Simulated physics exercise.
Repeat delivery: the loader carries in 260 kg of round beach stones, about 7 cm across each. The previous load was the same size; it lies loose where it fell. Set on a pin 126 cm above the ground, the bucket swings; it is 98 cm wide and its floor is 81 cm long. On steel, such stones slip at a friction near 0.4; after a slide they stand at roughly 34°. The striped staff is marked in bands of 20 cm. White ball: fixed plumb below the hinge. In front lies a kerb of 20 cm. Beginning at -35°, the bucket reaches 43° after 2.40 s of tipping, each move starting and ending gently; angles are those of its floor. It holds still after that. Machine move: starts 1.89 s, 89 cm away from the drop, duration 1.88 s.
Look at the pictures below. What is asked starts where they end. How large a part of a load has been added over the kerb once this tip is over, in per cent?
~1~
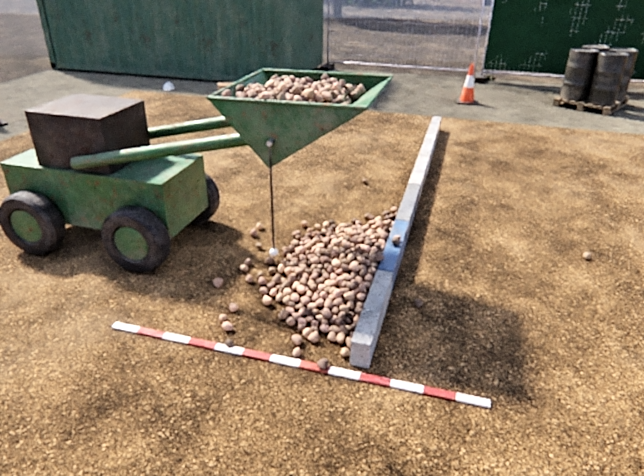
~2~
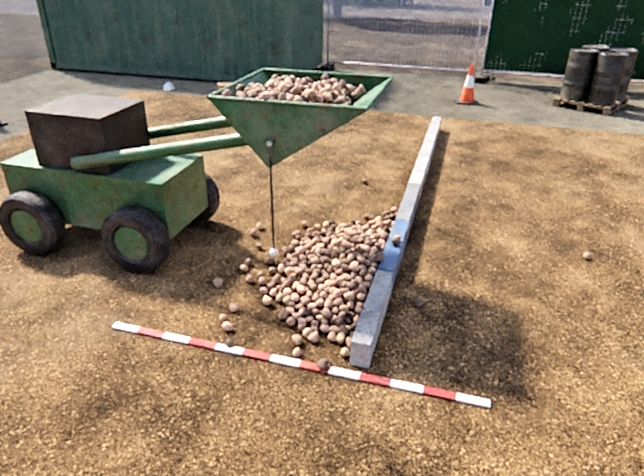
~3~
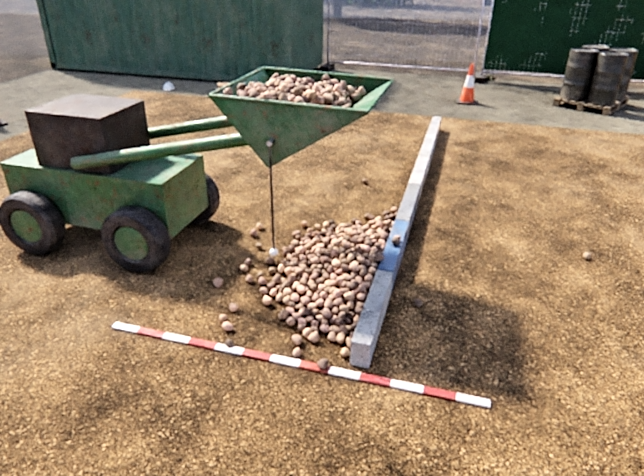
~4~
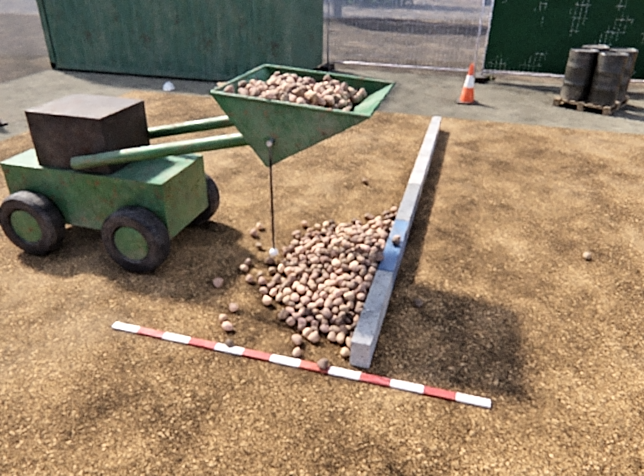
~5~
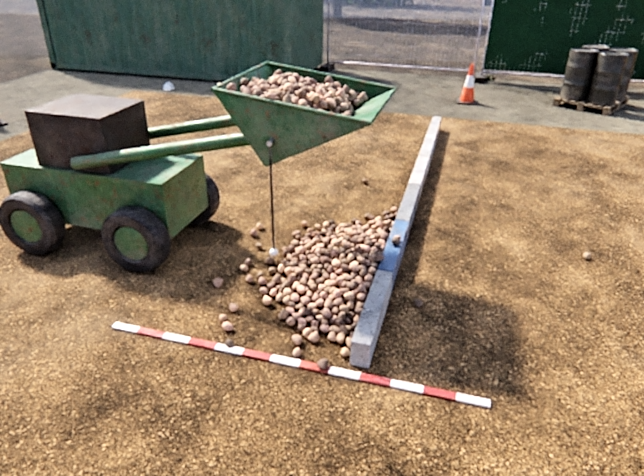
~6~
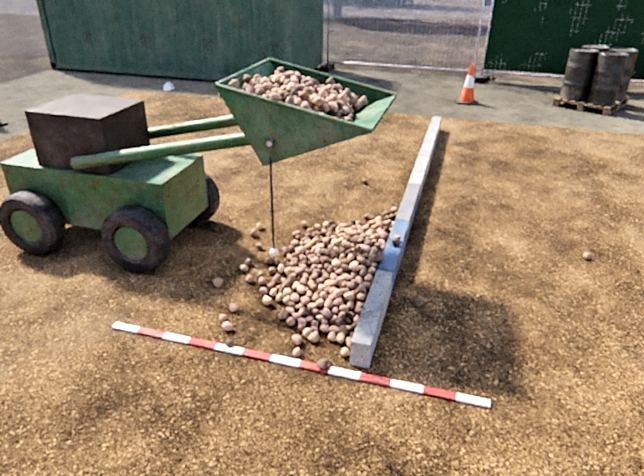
Around 56 per cent is added.
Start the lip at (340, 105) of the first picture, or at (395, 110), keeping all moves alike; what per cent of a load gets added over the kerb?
Roughly 25 and 85 percent, in that order.
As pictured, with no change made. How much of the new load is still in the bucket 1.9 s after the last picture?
Close to 0 in a hundred.
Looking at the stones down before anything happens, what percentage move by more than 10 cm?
I'd say roughly 0 per cent of them.
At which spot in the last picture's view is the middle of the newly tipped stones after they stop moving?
They settle centred around (405, 275).
Then, 1.2 s after the last picture the floor is at 31°; in per cent of one load, 76 in the bucket, 121 on this side of the kerb, 2 over the kerb; the foremost stones are at (436, 271).
Then, 1.9 s after the last picture the floor is at 43°; in per cent of one load, 0 in the bucket, 149 on this side of the kerb, 51 over the kerb; the foremost stones are at (533, 289).
Then, 3.6 s after the last picture the floor is at 43°; in per cent of one load, 0 in the bucket, 144 on this side of the kerb, 56 over the kerb; the foremost stones are at (610, 297).
Then, 6.0 s after the last picture the floor is at 43°; in per cent of one load, 0 in the bucket, 144 on this side of the kerb, 56 over the kerb; the foremost stones are at (610, 297). Net gain over the kerb, 56.
